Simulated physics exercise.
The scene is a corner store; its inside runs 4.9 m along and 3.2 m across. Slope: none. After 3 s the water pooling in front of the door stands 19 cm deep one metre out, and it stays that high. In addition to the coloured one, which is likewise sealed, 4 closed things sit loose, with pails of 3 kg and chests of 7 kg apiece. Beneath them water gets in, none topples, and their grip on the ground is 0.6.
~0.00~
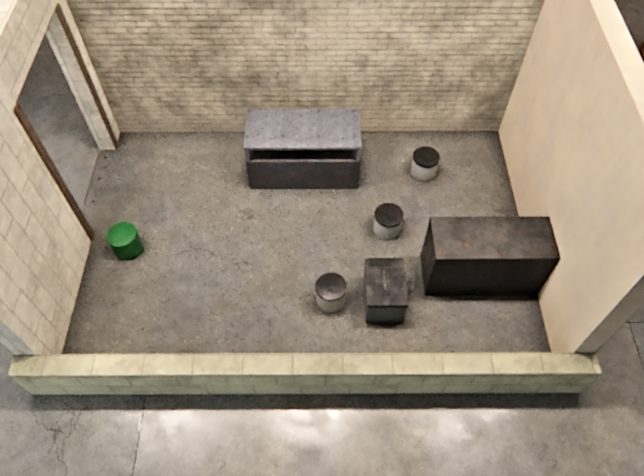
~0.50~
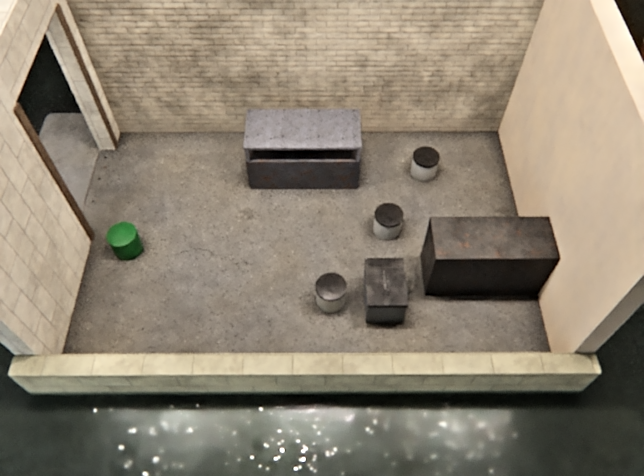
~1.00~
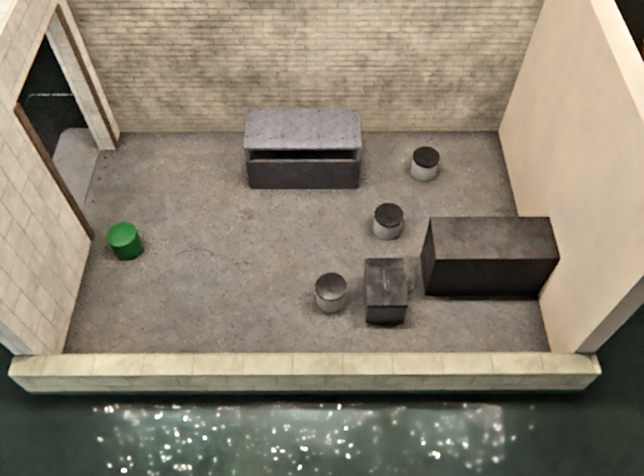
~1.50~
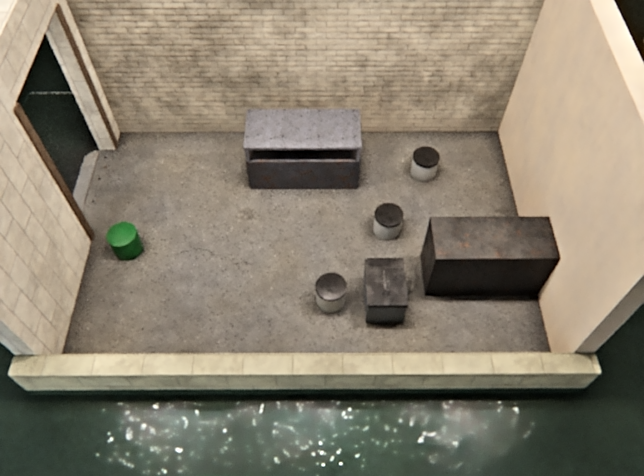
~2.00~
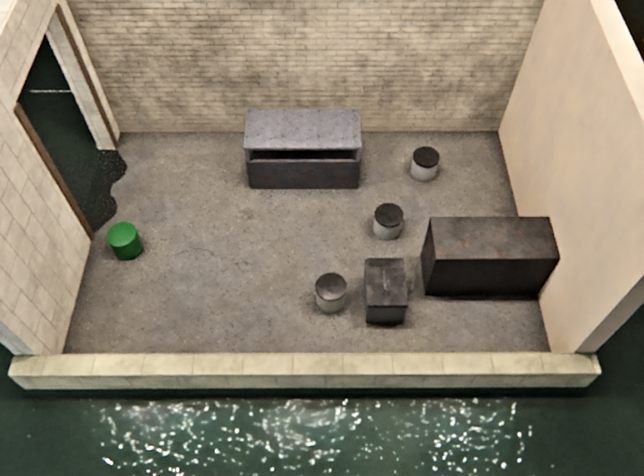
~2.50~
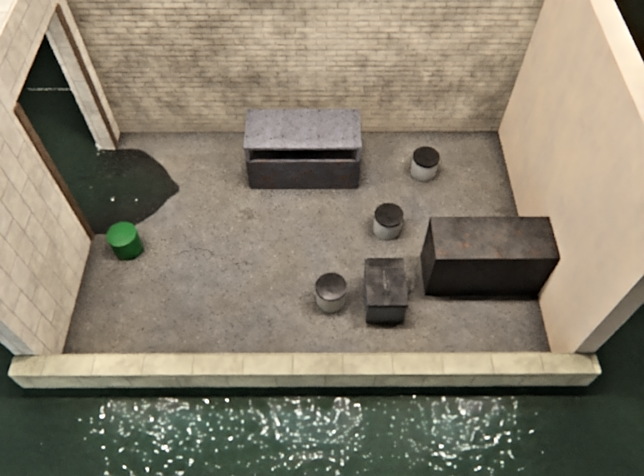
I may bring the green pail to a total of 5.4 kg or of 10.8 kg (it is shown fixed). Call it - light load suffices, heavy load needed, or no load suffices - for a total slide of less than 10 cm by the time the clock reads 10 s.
My call: Light load suffices.
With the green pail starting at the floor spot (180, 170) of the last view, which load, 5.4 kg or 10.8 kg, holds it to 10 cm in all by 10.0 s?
It turns out that no load succeeds.
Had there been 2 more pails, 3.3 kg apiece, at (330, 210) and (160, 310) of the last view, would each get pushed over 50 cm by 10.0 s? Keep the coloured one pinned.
In that order: Beyond it, within it.
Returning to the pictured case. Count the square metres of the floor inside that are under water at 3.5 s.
Close to 3.5 m2, I'd say.
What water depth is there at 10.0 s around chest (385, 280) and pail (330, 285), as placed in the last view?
About 14 and 13 cm.
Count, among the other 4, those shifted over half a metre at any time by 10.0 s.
4.
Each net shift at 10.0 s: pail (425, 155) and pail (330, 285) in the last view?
Shifts: 20 cm / 140 cm.
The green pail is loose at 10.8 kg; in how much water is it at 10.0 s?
Around 4 cm.
After 3.5 s the green pail would be 0 cm from its start with 5.4 kg and 0 cm from its start with 10.8 kg; 1 cm of water round it then.
After 4.5 s the green pail would be 0 cm from its start with 5.4 kg and 0 cm from its start with 10.8 kg; 3 cm of water round it then.
After 7.0 s the green pail would be 0 cm from its start with 5.4 kg and 0 cm from its start with 10.8 kg; 3 cm of water round it then.
After 10.0 s the green pail would be 0 cm from its start with 5.4 kg and 0 cm from its start with 10.8 kg; 4 cm of water round it then.
